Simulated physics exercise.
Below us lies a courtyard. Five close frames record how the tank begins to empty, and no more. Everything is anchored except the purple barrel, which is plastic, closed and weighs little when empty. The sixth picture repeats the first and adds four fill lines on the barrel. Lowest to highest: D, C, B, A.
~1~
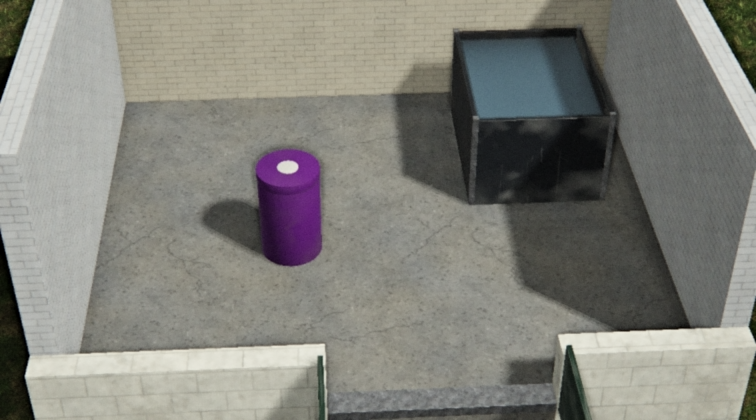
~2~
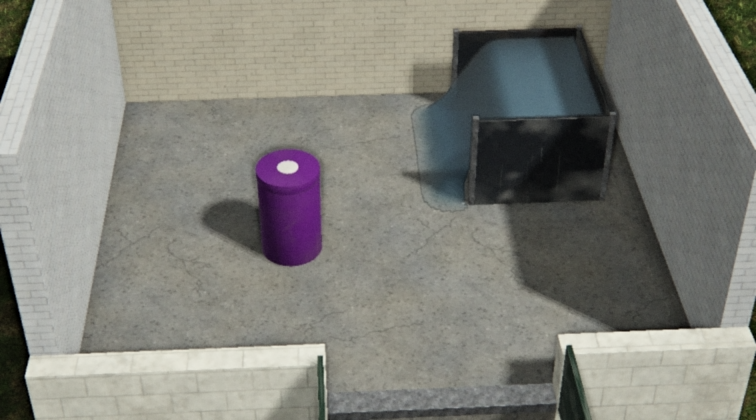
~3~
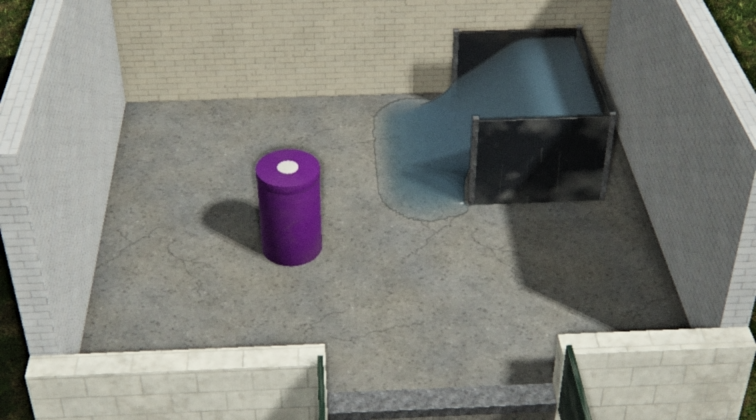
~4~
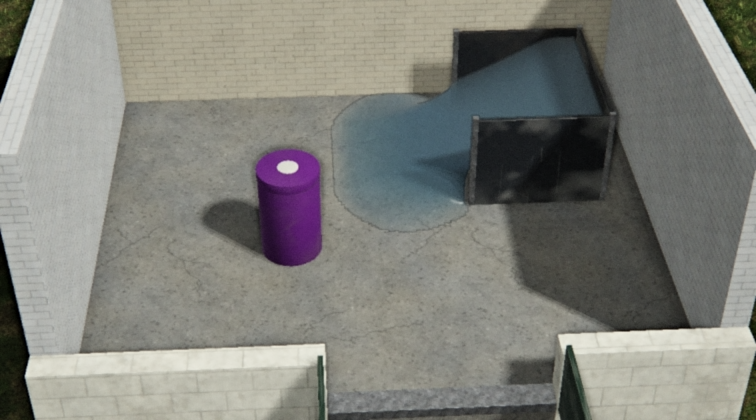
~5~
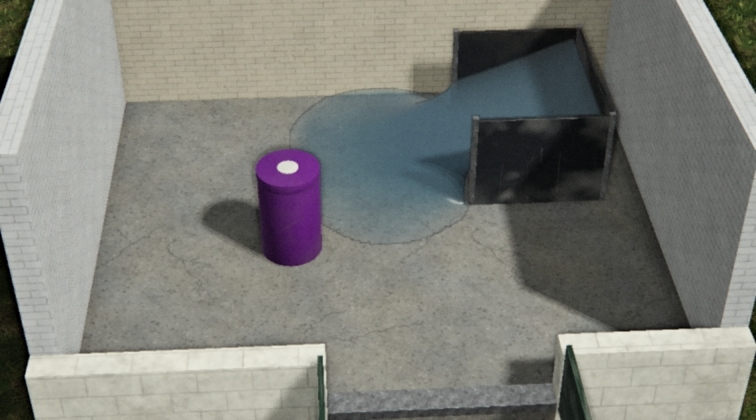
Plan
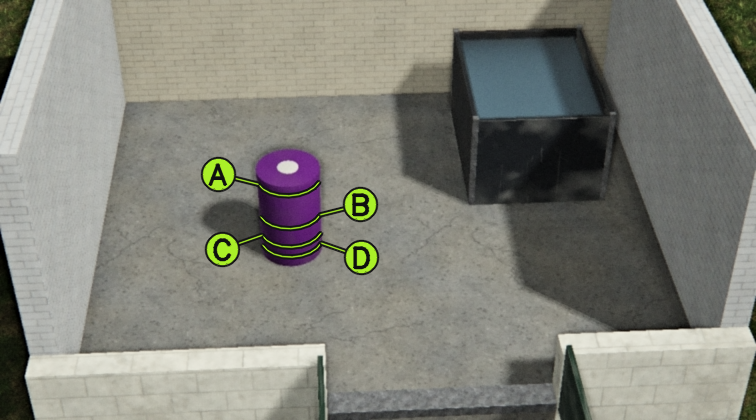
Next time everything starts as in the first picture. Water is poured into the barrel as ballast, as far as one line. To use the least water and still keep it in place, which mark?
The answer is mark B.
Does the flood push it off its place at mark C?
Yes, it does.
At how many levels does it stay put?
Two.
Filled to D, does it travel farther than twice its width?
Yes, clearly.
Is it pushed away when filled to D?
Yes, that goes wrong.
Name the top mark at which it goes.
That would be C.
In lime, A at (288, 195); B at (290, 228); C at (291, 247); D at (292, 257); from the bottom up D, C, B, A.
With A, it does not move.
With B, it does not move.
With C, it is pushed about half its own width away.
With D, it is pushed about 3 times its own width away.
